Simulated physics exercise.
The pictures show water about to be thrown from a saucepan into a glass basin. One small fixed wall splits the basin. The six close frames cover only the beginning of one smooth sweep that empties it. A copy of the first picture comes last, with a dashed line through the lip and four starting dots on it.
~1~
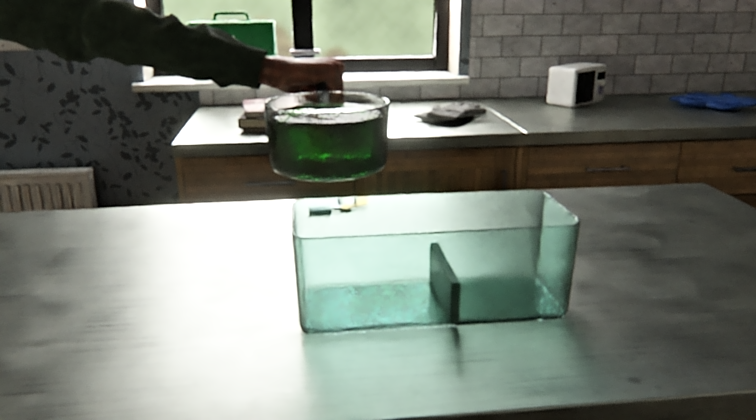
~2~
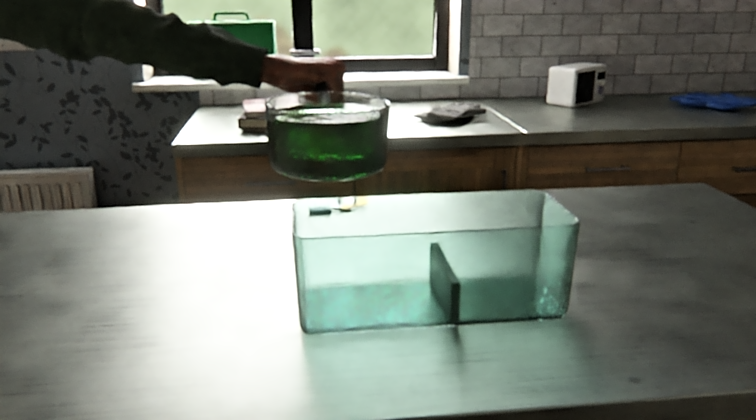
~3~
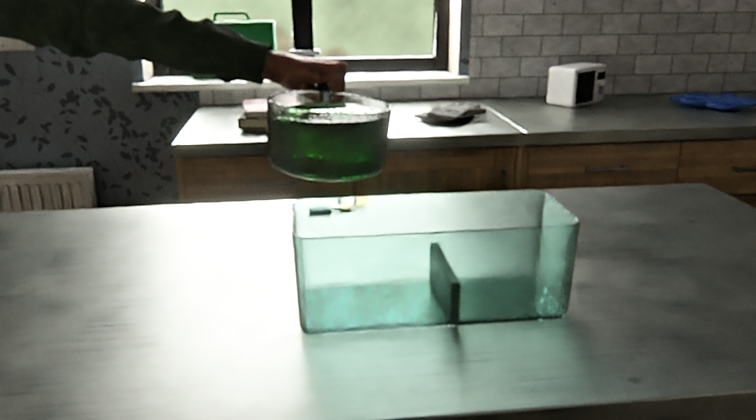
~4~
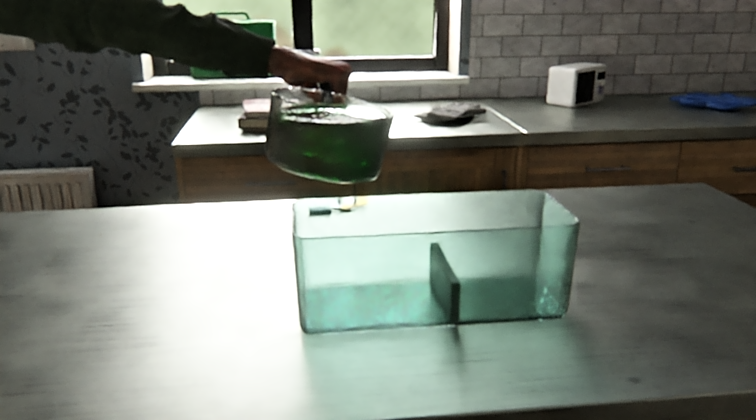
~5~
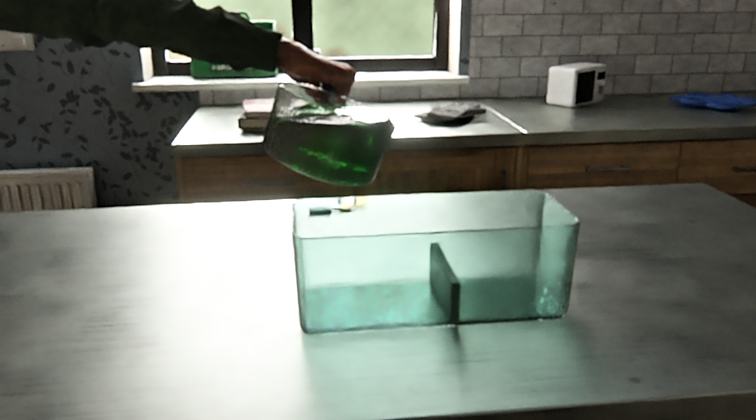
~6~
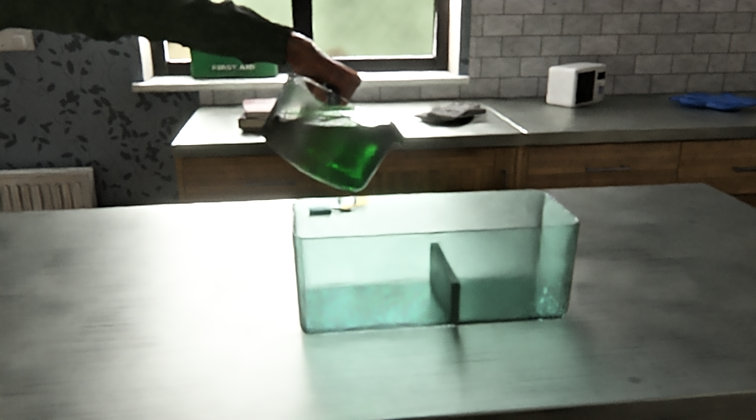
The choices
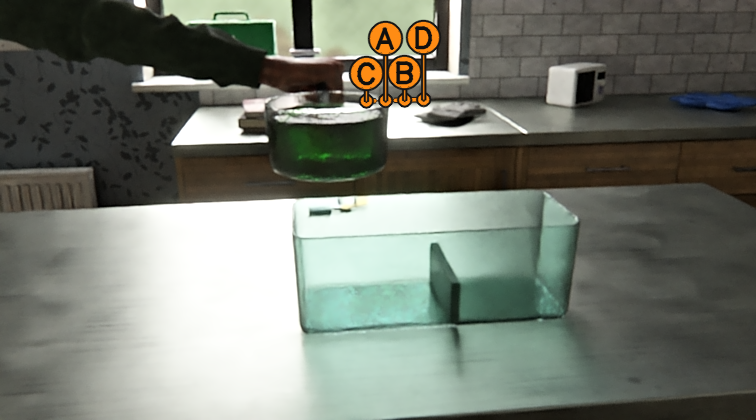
The footage shows a hand holding a clear pan of green liquid above a glass basin with a low dividing wall, first keeping it upright, then tilting it steadily to the right until liquid reaches over its lip.
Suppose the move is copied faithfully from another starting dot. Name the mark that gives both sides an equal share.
I would pick dot B.
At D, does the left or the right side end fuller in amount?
The right side.
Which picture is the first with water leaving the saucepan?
In picture 5.
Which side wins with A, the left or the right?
The left side.
On the marked copy, A at (385, 100); B at (404, 100); C at (366, 101); D at (423, 99).
If A is chosen, about 75 % ends left of the wall and 21 % right of it; 4 % is lost outside.
If B is chosen, about 50 % ends left of the wall and 49 % right of it.
If C is chosen, about 94 % ends left of the wall and 5 % right of it.
If D is chosen, about 30 % ends left of the wall and 70 % right of it.
